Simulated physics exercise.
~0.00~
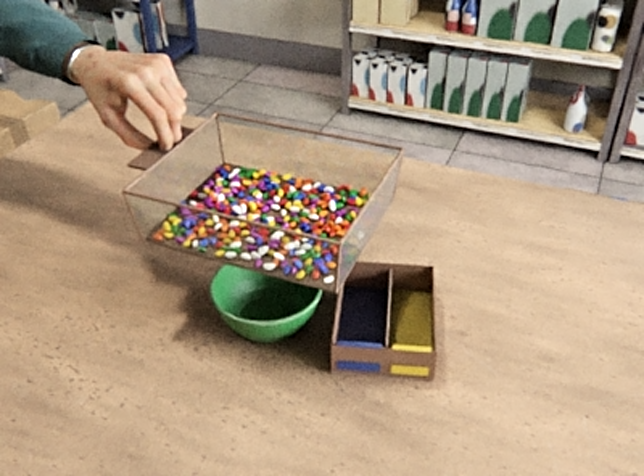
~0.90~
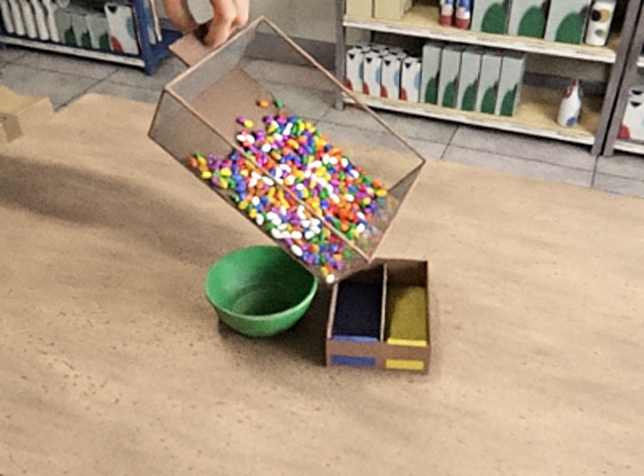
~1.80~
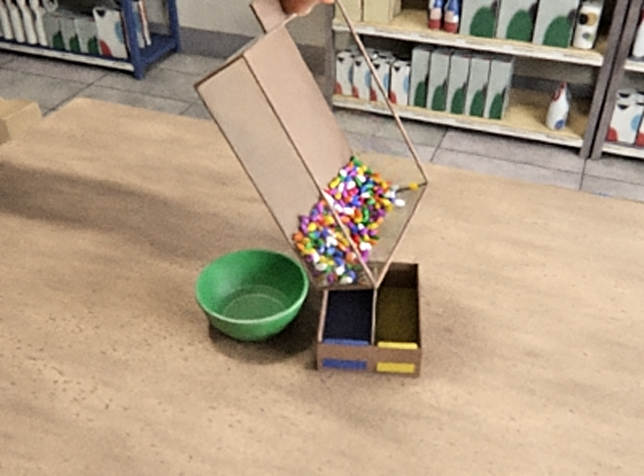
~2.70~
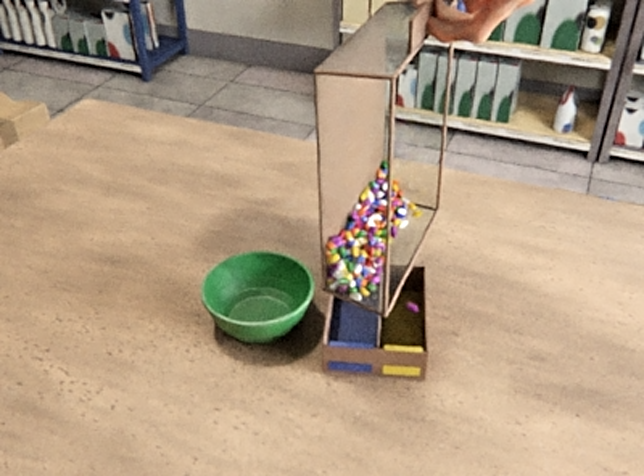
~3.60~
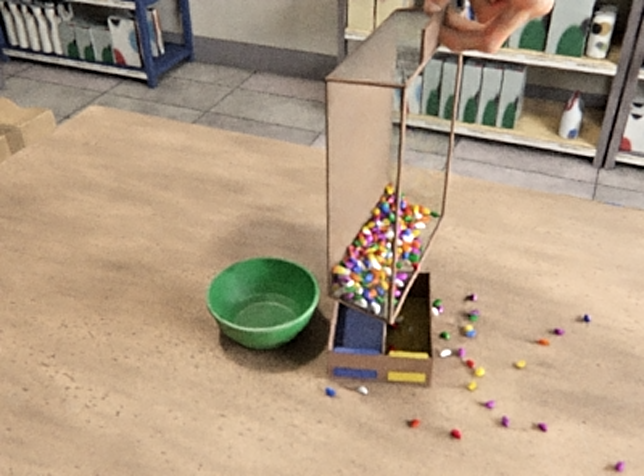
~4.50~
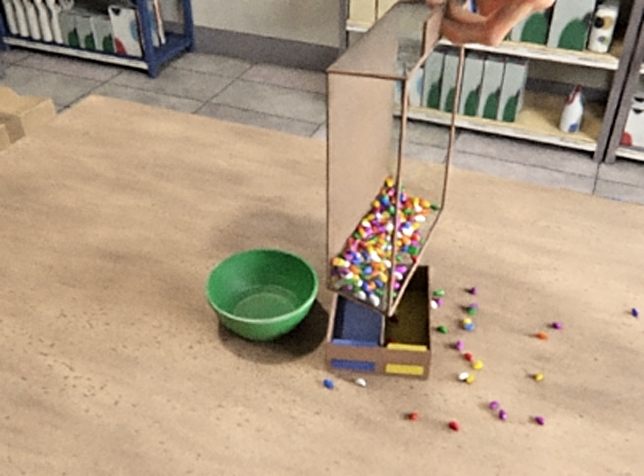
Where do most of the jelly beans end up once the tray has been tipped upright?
Most of them stay in the tray, heaped at its lower end. Only a small share lies scattered on the table or in the tin's yellow section, and the green bowl and blue section get none.
